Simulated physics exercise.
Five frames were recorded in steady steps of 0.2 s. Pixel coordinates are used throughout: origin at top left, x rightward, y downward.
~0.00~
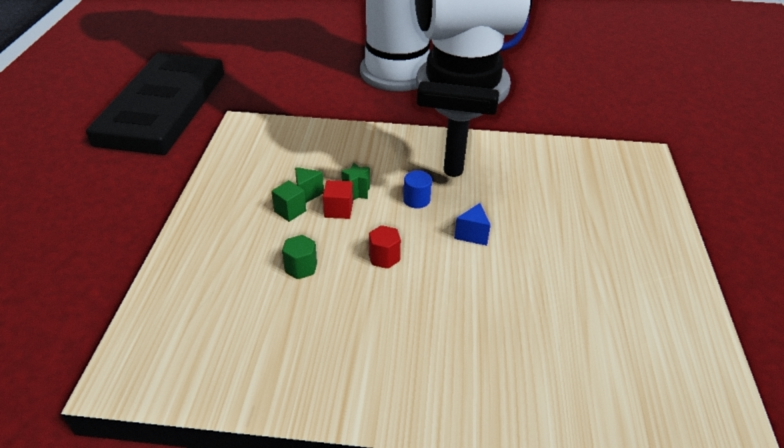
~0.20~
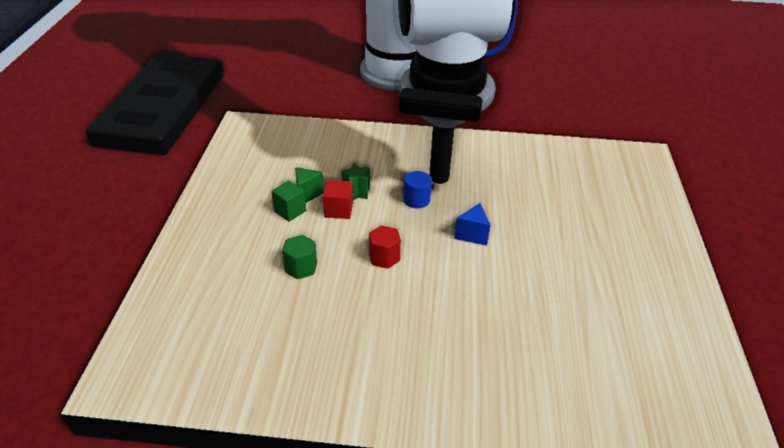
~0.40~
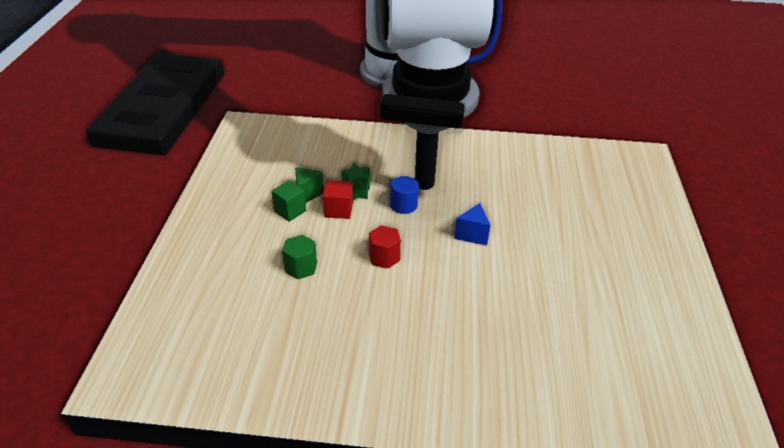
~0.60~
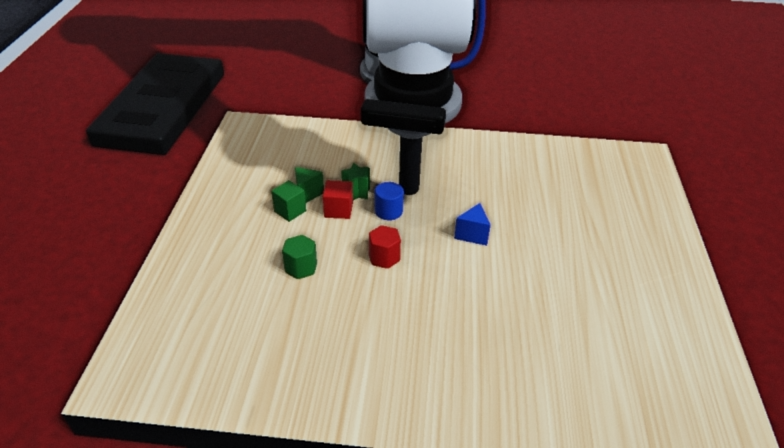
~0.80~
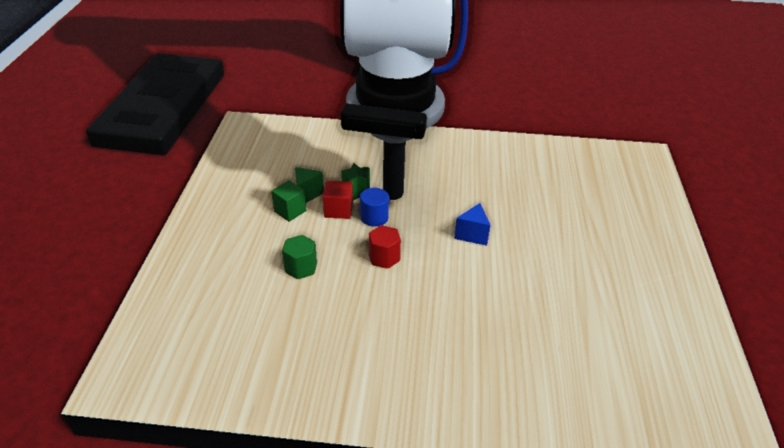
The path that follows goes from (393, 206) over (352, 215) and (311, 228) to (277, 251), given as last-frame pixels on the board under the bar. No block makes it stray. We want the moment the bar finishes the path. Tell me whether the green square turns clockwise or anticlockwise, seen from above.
Looking down: Anticlockwise.
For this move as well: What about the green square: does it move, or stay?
It gets pushed out of place.
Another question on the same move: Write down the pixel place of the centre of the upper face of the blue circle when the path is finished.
That would be at about pixel (338, 215).
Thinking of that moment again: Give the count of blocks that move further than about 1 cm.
This push will displace three or more blocks.
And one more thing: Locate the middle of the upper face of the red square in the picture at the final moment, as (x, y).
My estimate: (307, 189).
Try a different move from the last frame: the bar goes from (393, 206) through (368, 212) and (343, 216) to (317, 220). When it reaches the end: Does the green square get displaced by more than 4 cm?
My answer is no.
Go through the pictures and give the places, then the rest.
The first frame shows lower end of the bar (453, 172), tops of blocks, green square (288, 190), green hexagonal block (299, 245), red square (338, 188), blue circle (418, 178).
The second frame shows bar (439, 179), blocks as before.
The third frame shows bar (424, 185), blue circle (405, 184).
The fourth frame shows bar (409, 190), blue circle (389, 190).
The fifth frame shows bar (393, 195), green square (288, 190), green hexagonal block (299, 245), red square (338, 188), blue circle (375, 196).
On the path given first. One third of the way, bar (350, 203); red square (326, 189), turned 25° clockwise; blue circle (346, 210).
Two thirds of the way, bar (309, 216); green square (275, 188), turned 25° anticlockwise; red square (307, 189), turned 55° clockwise; blue circle (338, 215).
At the end, bar (275, 239); green square (275, 188), turned 25° anticlockwise; green hexagonal block not moved; red square (307, 189), turned 55° clockwise; blue circle (338, 215).
